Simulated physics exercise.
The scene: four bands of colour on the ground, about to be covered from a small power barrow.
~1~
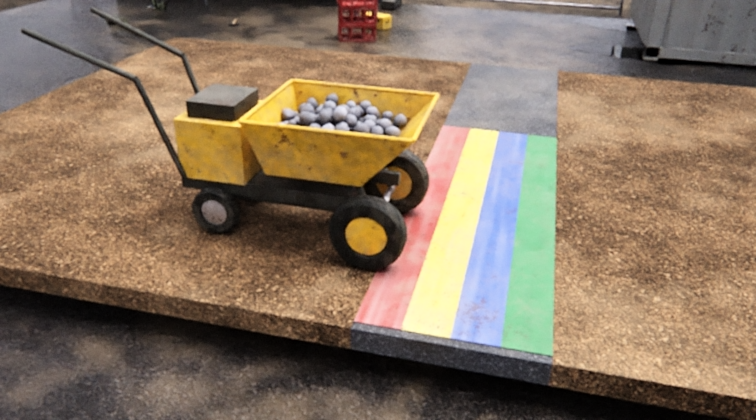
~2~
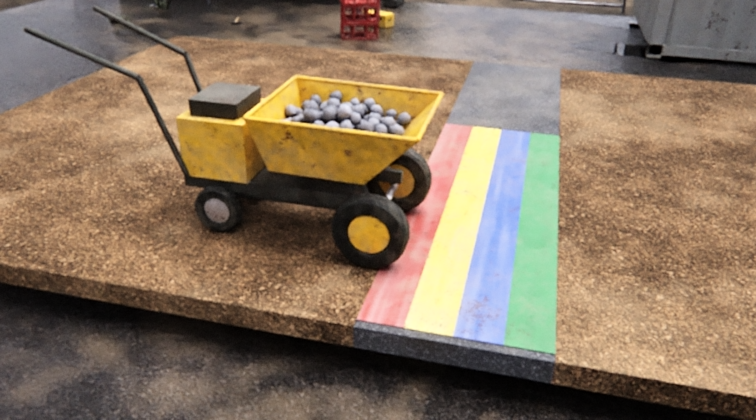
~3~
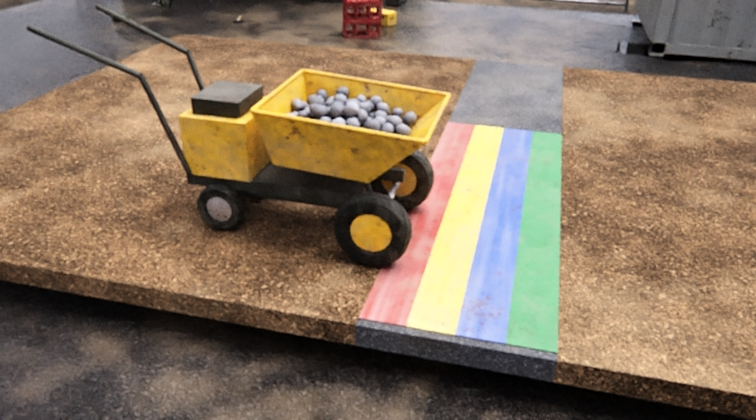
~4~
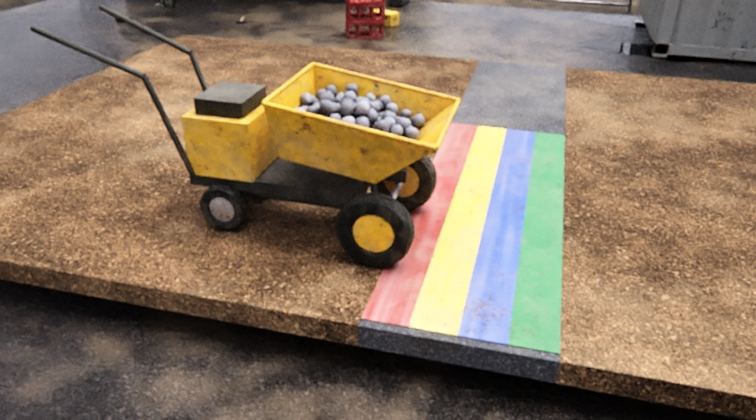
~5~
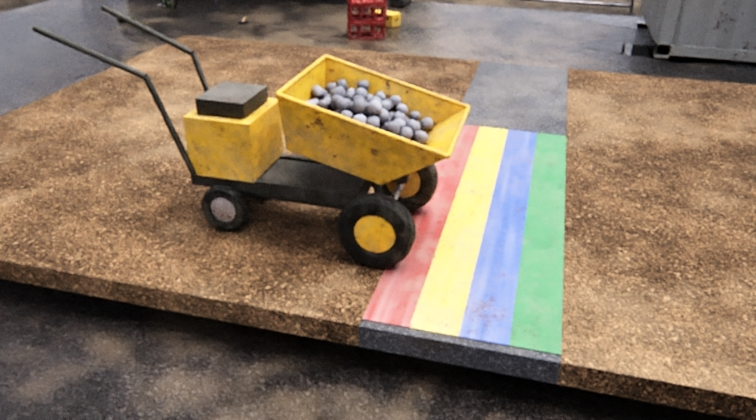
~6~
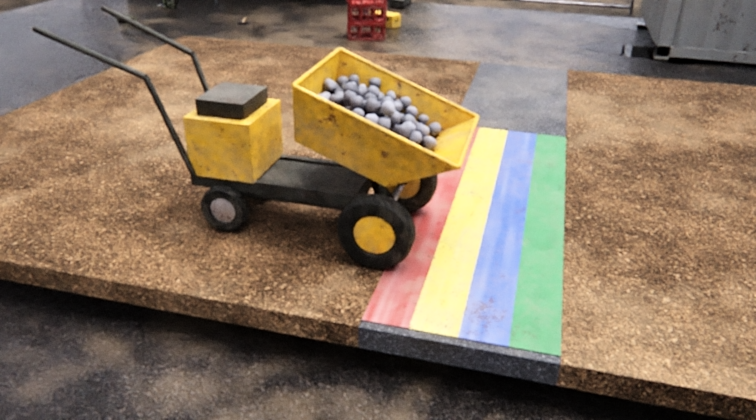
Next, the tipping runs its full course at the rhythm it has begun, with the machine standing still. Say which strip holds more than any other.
The green one gets the largest share.
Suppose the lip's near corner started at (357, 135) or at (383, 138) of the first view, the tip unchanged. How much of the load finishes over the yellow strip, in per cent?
Near 30 % and 10 %.
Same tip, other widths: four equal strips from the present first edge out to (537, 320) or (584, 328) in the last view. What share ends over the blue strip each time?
Roughly 10 per cent, and 30 per cent.
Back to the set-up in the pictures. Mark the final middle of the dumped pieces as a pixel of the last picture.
Close to (545, 252).
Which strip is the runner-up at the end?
The runner-up: The blue one.
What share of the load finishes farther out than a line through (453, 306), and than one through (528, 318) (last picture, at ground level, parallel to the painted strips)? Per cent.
First some 90, then 50 per cent.
Just after the last frame, skip tipped steeply; every one in the skip.
A moment on, skip tipped right over; the larger part in the skip; about a tenth over the blue strip; about a tenth over the green strip.
Further on, skip tipped right over; roughly a quarter in the skip; roughly a quarter over the blue strip; roughly a third over the green strip; roughly a quarter off the paint.
When it is over, skip tipped right over; about a tenth in the skip; not one over the red strip; not one over the yellow strip; roughly a quarter over the blue strip; roughly a third over the green strip; roughly a quarter off the paint.
